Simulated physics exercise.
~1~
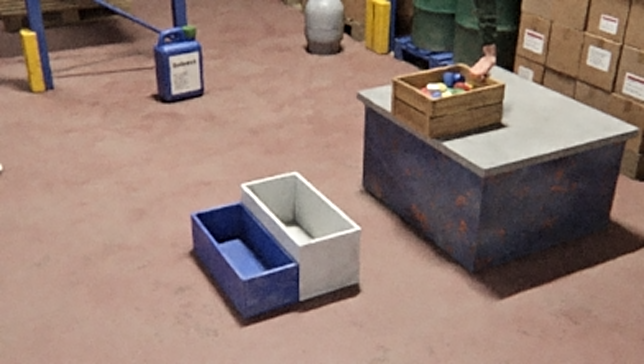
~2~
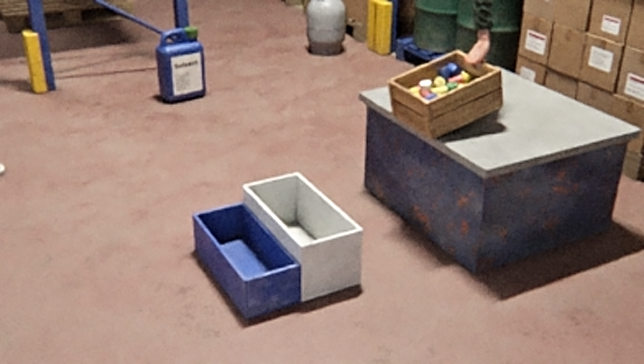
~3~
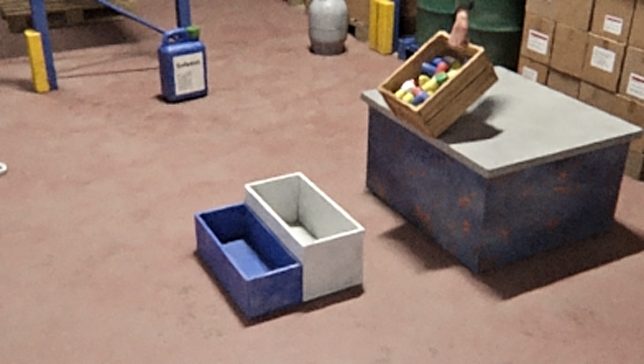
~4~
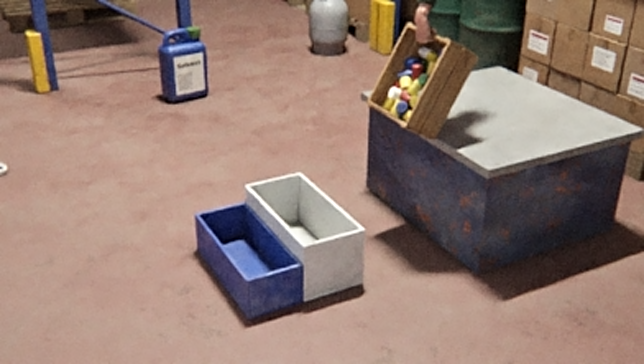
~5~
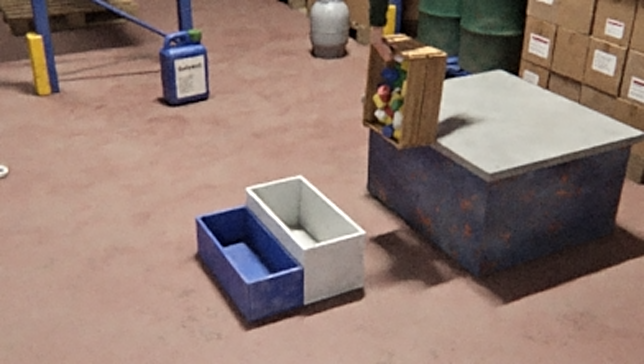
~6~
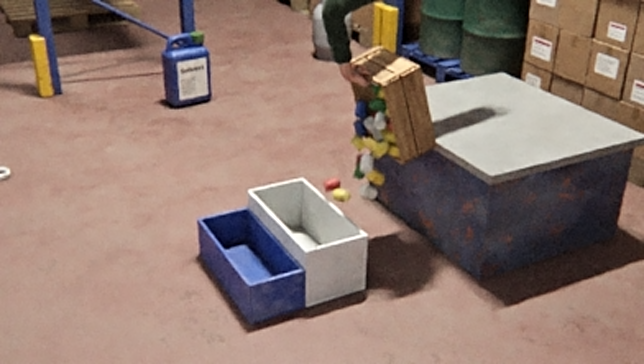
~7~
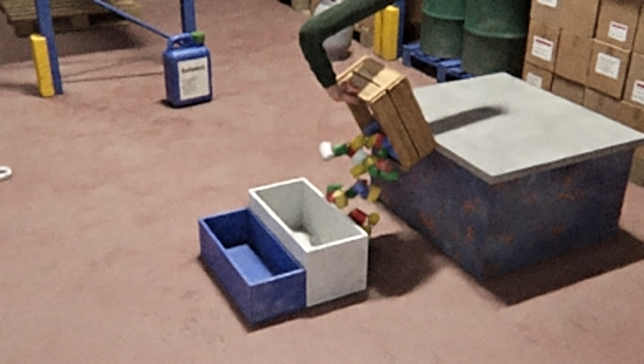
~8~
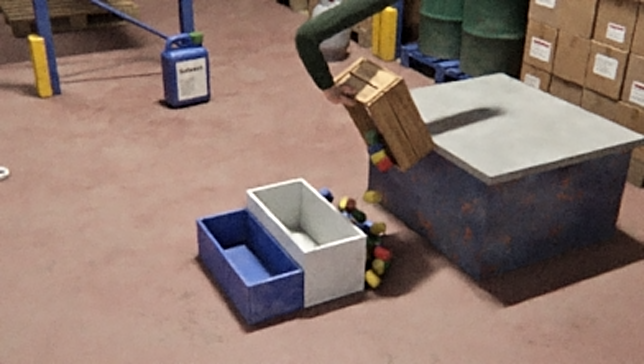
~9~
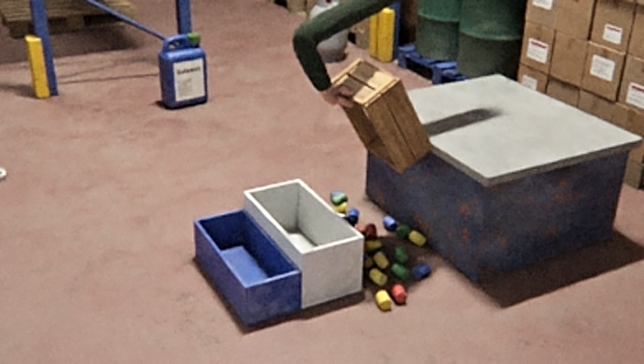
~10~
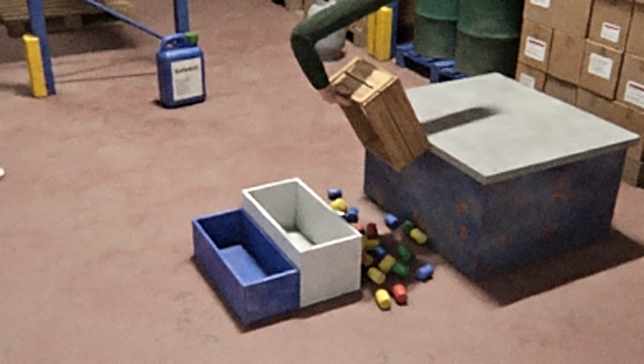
A wooden crate of small colorful jars tips leftward over the edge of a bench, steered by a green-sleeved arm, and spills its contents toward a white box and a blue tub. Most tumble short and end scattered on the floor between the bench and the white box.
